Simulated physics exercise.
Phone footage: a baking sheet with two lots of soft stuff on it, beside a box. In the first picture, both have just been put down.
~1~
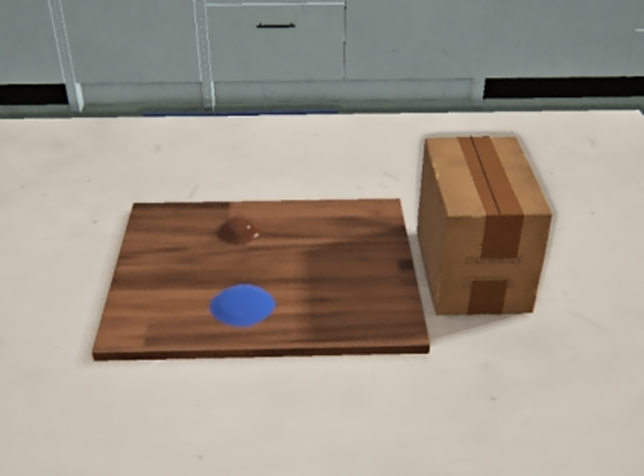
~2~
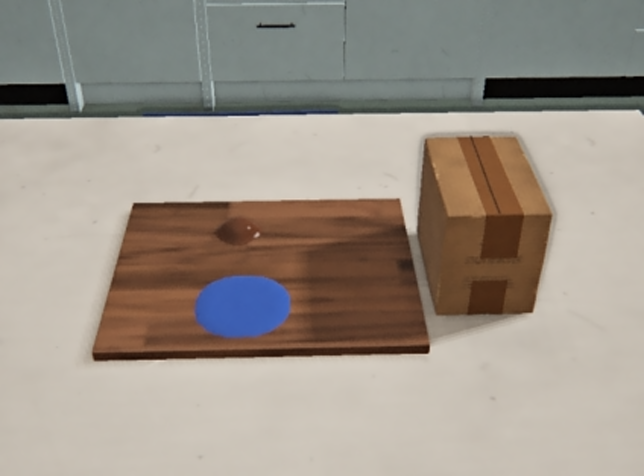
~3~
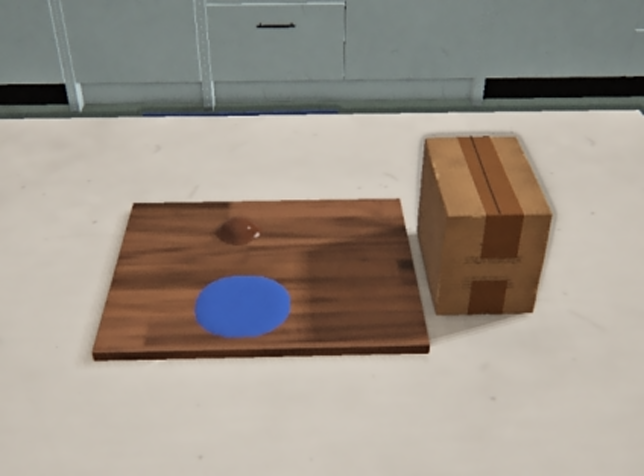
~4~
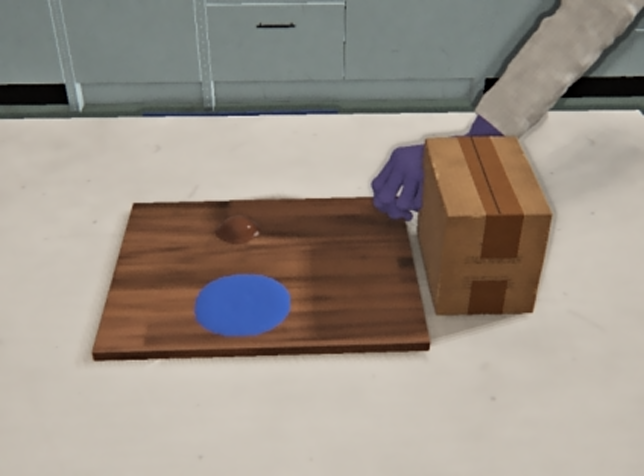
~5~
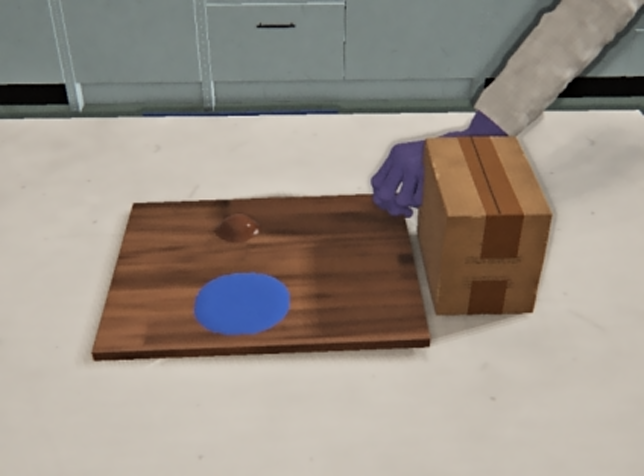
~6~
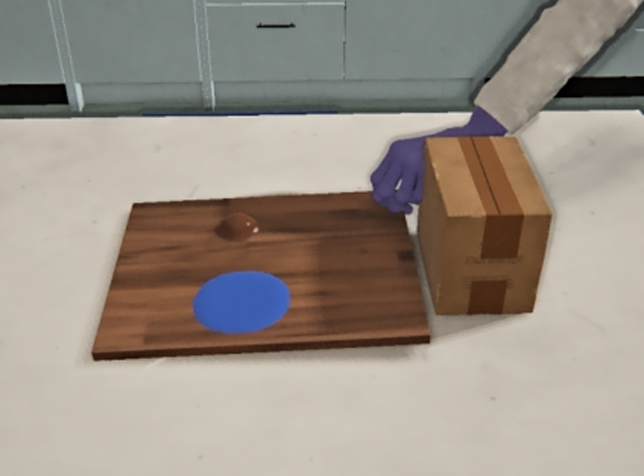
The clip shows a blue patch spreading wider on a wooden-looking board beside a cardboard box, while a small brown mound stays in place; then a purple-gloved hand grips the board's far right corner and raises it slightly.
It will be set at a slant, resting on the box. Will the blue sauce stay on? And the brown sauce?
Blue sauce slips off; brown sauce stays put.
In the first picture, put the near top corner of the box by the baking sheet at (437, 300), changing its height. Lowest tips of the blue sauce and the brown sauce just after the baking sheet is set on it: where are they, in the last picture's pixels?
Near (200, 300) for the first, near (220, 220) for the second.
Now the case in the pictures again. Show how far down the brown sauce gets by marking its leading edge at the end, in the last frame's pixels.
It comes to a stop close to pixel (202, 199) of the last view.
Next, slope about 25°; the blue sauce has crept down a long way; the brown sauce has not moved.
After that, the blue sauce is dripping off the low end; the brown sauce has not moved.
Finally, slope about 25°; the blue sauce is dripping off the low end; the brown sauce has not moved.
